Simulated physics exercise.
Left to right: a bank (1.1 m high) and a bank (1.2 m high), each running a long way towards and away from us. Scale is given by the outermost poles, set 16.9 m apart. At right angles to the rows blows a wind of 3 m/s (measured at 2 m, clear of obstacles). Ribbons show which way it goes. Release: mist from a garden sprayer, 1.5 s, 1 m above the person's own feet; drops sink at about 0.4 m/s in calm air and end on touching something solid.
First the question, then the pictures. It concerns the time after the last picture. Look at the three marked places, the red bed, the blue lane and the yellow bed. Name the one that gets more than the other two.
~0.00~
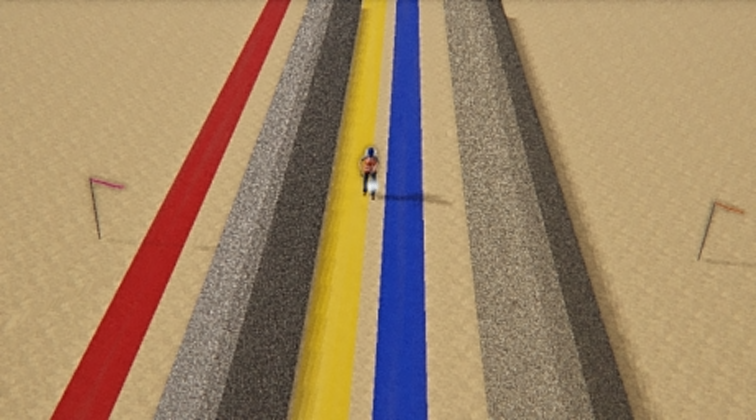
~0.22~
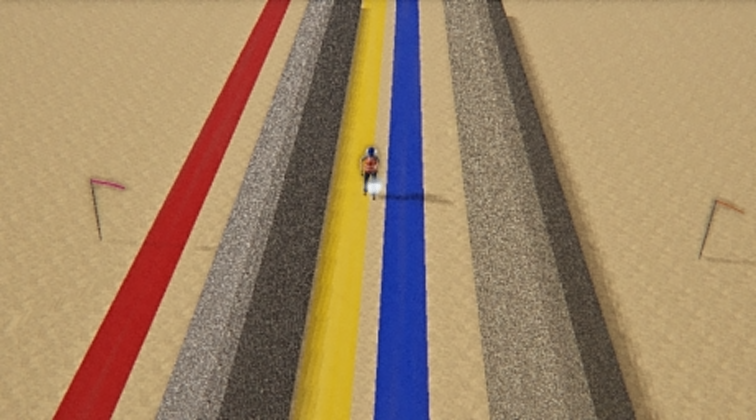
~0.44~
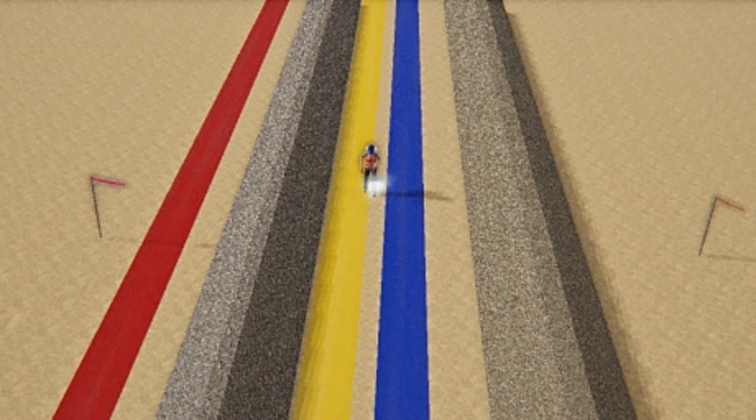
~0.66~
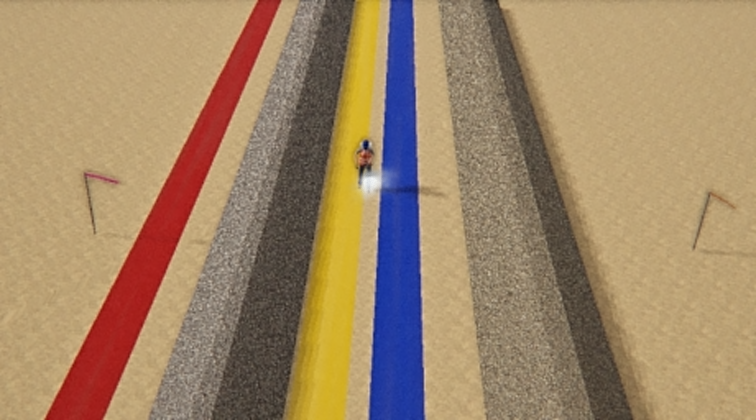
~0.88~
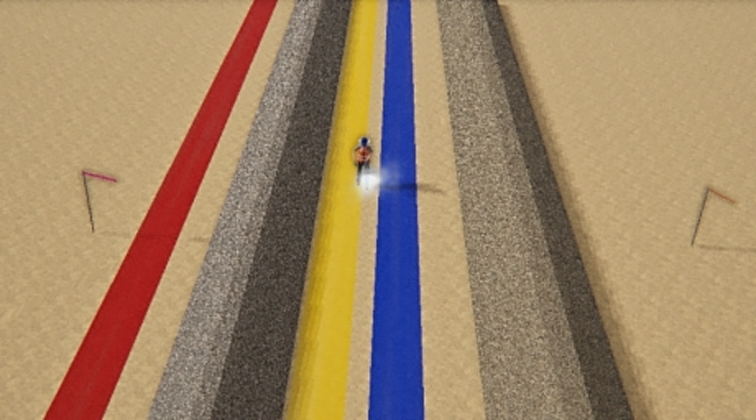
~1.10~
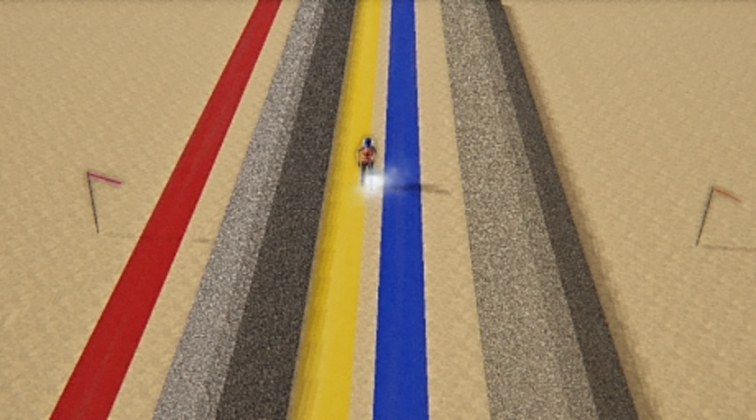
I would say the yellow one.
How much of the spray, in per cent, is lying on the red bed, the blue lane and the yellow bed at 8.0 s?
About 0 per cent red, 15 per cent blue and 55 per cent yellow.
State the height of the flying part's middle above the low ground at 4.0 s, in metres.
The middle sits around 0.4 m above the low ground.
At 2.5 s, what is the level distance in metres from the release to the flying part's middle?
Around 0.0 metres.
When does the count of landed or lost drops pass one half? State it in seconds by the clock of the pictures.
That should be around 3.4 seconds.
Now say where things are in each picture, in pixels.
In the first picture, the left ribbon ends at (124, 187), leaning 80 degrees to the right, the spray in the air spans x = 370 to 375 around y = 185 and it comes from (372, 183).
In the second picture, the right ribbon ends at (743, 213), leaning 70 degrees to the right, the spray in the air spans x = 370 to 380 around y = 185, the blue one passes (404, 242), the yellow one passes (345, 239) and the red one passes (171, 230).
In the third picture, the left ribbon ends at (125, 185), leaning 80 degrees to the right, the spray in the air spans x = 365 to 385 around y = 185 and the top of the right bank crosses (526, 183).
In the fourth picture, the right ribbon ends at (735, 208), leaning 60 degrees to the right, the spray in the air spans x = 360 to 385 around y = 180, the blue one passes (399, 191), the yellow one passes (345, 188) and the red one passes (186, 181).
In the fifth picture, the left ribbon ends at (117, 181), leaning 75 degrees to the right and the spray in the air spans x = 360 to 390 around y = 180.
In the sixth picture, the right ribbon ends at (739, 202), leaning 65 degrees to the right, the spray in the air spans x = 360 to 400 around y = 180 and the top of the right bank crosses (523, 175).
After 2.5 s, 2 % lies on the blue lane, 14 % on the yellow bed and 0 % on the red bed; 23 % has touched down or left; the middle of what still flies is 0.5 m above the low ground, near (373, 189).
After 4.0 s, 7 % lies on the blue lane, 41 % on the yellow bed and 0 % on the red bed; 64 % has touched down or left; the middle of what still flies is 0.4 m above the low ground, near (377, 191).
After 8.0 s, 13 % lies on the blue lane, 54 % on the yellow bed and 0 % on the red bed; 96 % has touched down or left.
After 20.0 s, 13 % lies on the blue lane, 55 % on the yellow bed and 0 % on the red bed; 100 % has touched down or left.
After 45.0 s, 13 % lies on the blue lane, 55 % on the yellow bed and 0 % on the red bed; 100 % has touched down or left.
